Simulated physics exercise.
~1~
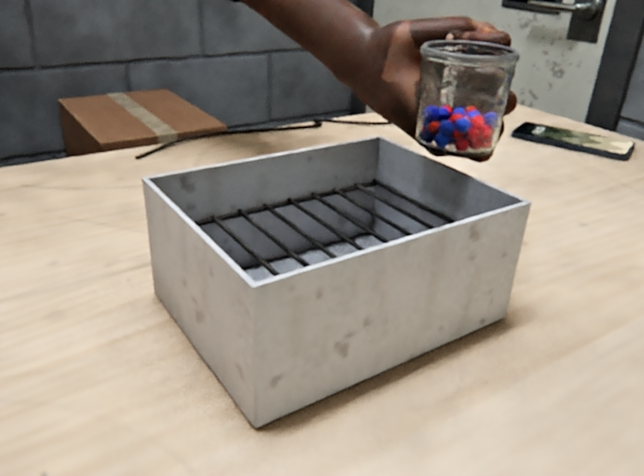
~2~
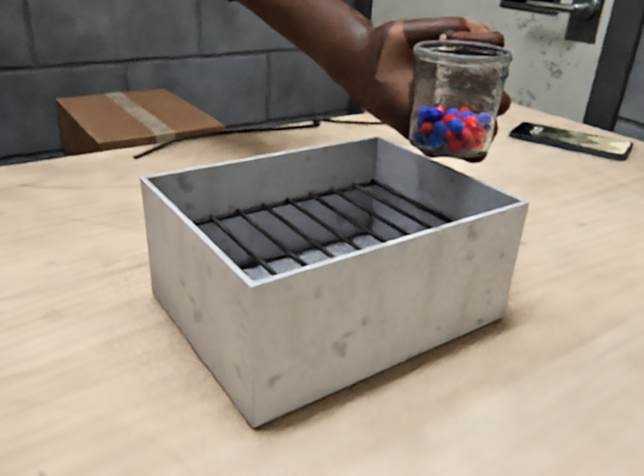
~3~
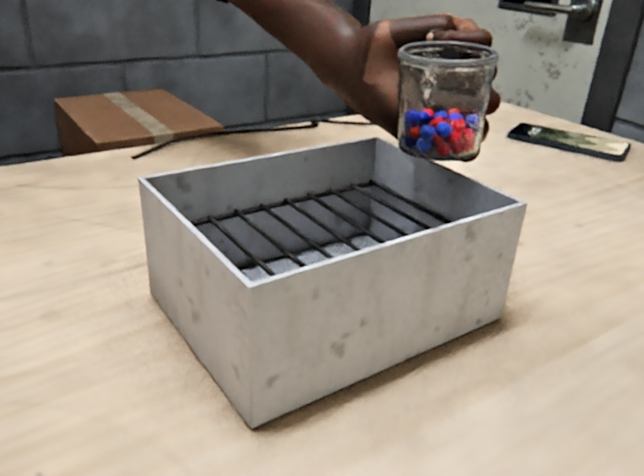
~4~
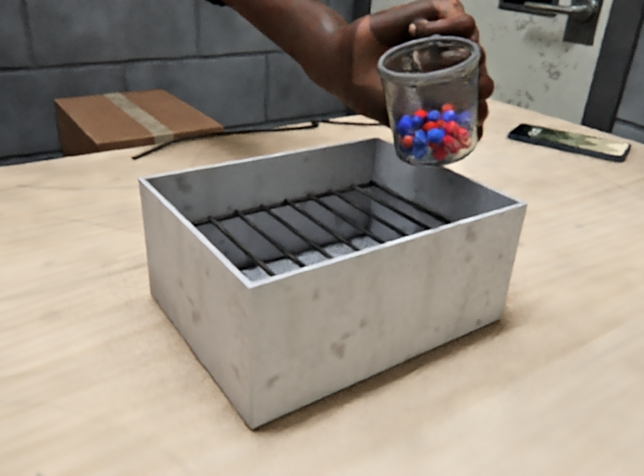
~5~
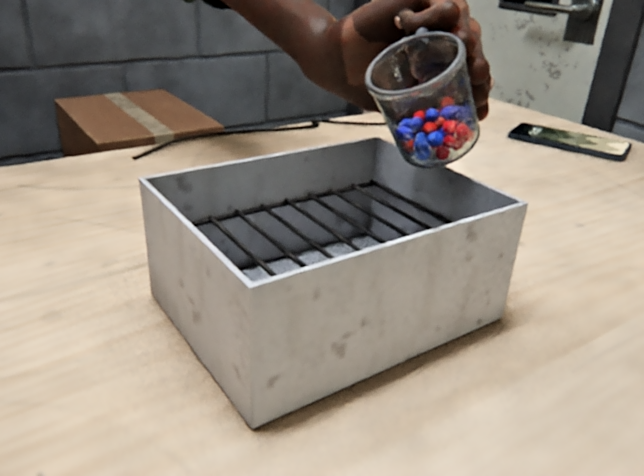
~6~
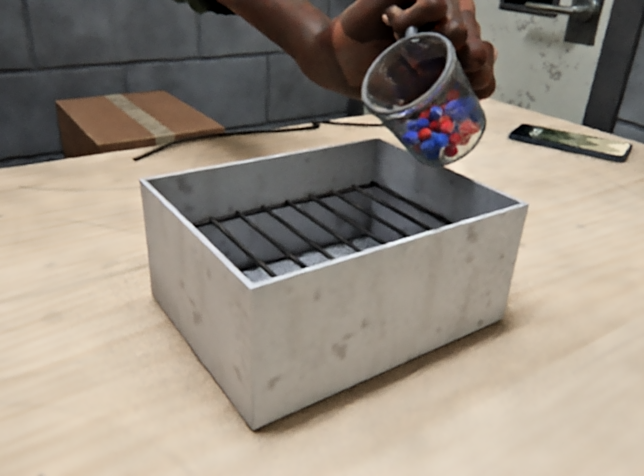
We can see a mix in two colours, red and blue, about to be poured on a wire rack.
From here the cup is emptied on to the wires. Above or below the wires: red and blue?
I reckon the red ones make it through; the blue ones make it through.
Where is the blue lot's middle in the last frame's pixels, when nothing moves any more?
Resting point: Approx. (329, 293).
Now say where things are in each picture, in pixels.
In the first picture, cup at (462, 98), upright; rack at (262, 261), 10 wires across; red marbles at (453, 122), narrower than the gaps; blue coated nuts at (462, 126), narrower than the gaps.
In the second picture, cup at (455, 99), upright; blue ones at (456, 127).
In the third picture, cup at (443, 101), tipped 3°; red ones at (435, 125).
In the fourth picture, cup at (432, 103), tipped 17°; blue ones at (439, 127).
In the fifth picture, cup at (427, 103), tipped 31°; red ones at (428, 124).
In the sixth picture, cup at (427, 104), tipped 46°; rack at (260, 263); red ones at (433, 122); blue ones at (445, 116).
Then, 0.51 s after the last picture, red ones, all in the cup; blue ones, all in the cup.
Then, 0.95 s after the last picture, red ones, most in the cup, about a quarter on or over the wires; blue ones, most in the cup, about a quarter on or over the wires.
Then, 1.34 s after the last picture, red ones, all under the rack; blue ones, a small part on or over the wires, nearly all under the rack.
By the end, red ones, all under the rack; blue ones, all under the rack.
